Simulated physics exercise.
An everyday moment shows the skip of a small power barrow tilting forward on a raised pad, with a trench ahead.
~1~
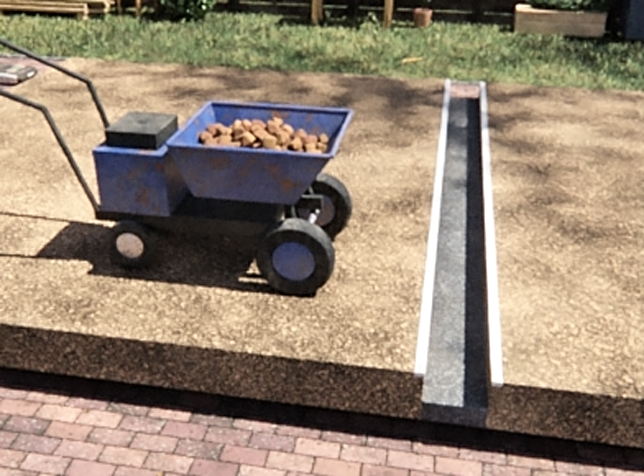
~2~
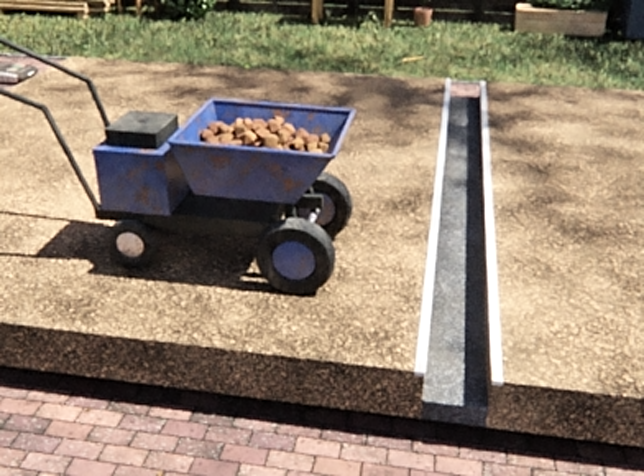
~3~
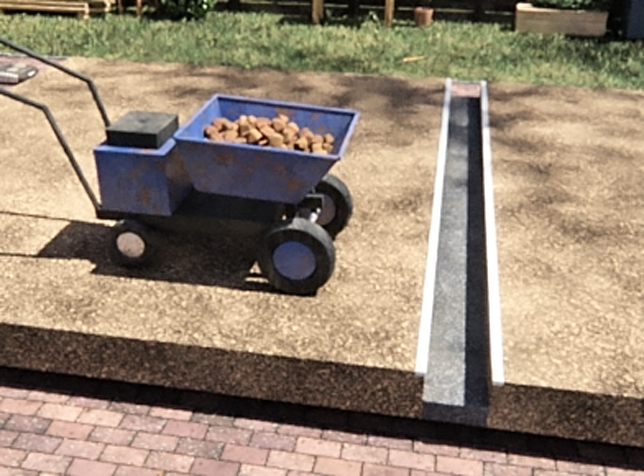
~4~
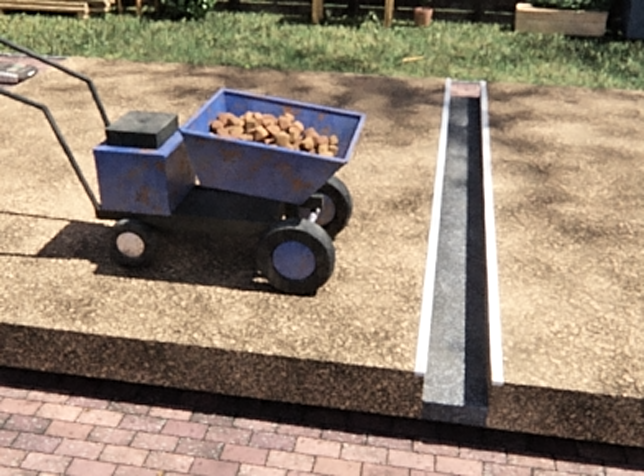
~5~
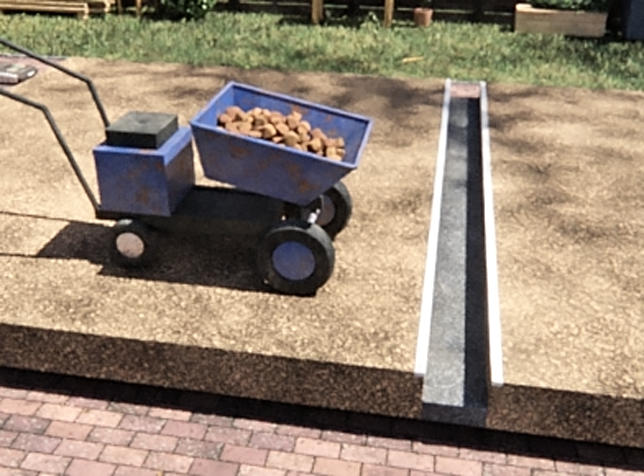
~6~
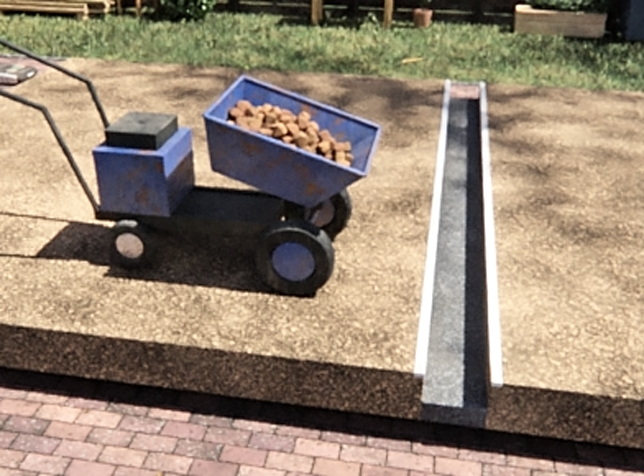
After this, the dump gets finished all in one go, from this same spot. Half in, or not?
Ends mostly inside.
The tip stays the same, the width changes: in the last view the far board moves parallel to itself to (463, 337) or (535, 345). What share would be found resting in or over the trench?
First one: 50 per cent; second one: 80 per cent.
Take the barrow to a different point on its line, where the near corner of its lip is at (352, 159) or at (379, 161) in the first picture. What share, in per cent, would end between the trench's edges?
Result: Try 1 = 90 %, try 2 = 60 %.
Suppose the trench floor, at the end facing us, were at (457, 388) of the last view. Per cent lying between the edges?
The share would be around 60 per cent.
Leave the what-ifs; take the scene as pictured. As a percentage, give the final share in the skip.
Around 10 in a hundred.
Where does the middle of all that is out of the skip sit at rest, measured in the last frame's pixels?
The centre ends up roughly at (455, 288).
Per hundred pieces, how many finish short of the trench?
Roughly 10 percent of the pieces, I think.
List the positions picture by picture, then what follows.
Lip of the skip near (331, 157), level; top of the load near (261, 138), clay clods; first edge of the trench near (424, 332); far edge near (495, 340), the trench under half as wide as the skip, and about half as deep as wide, in the first frame.
Lip of the skip near (333, 157), level; top of the load near (263, 136), in the second frame.
Lip of the skip near (338, 159), tipped barely; top of the load near (256, 138), in the third frame.
Lip of the skip near (345, 162), tipped a little; top of the load near (251, 136), in the fourth frame.
Lip of the skip near (355, 168), tipped a little; top of the load near (249, 124), in the fifth frame.
Lip of the skip near (365, 176), tipped clearly; top of the load near (259, 120); first edge of the trench near (423, 333); far edge near (495, 341), in the sixth frame.
Shortly afterwards, skip tipped steeply; the whole lot in the skip.
Next, skip tipped right over; the bulk in the skip; only a few short of the trench; near a quarter in or heaped over the trench; only a few falling.
Some moments later, skip tipped right over; near a quarter in the skip; a little short of the trench; near two thirds in or heaped over the trench; only a few beyond it.
In the end, skip tipped right over; a little in the skip; a little short of the trench; the bulk in or heaped over the trench; only a few beyond it.
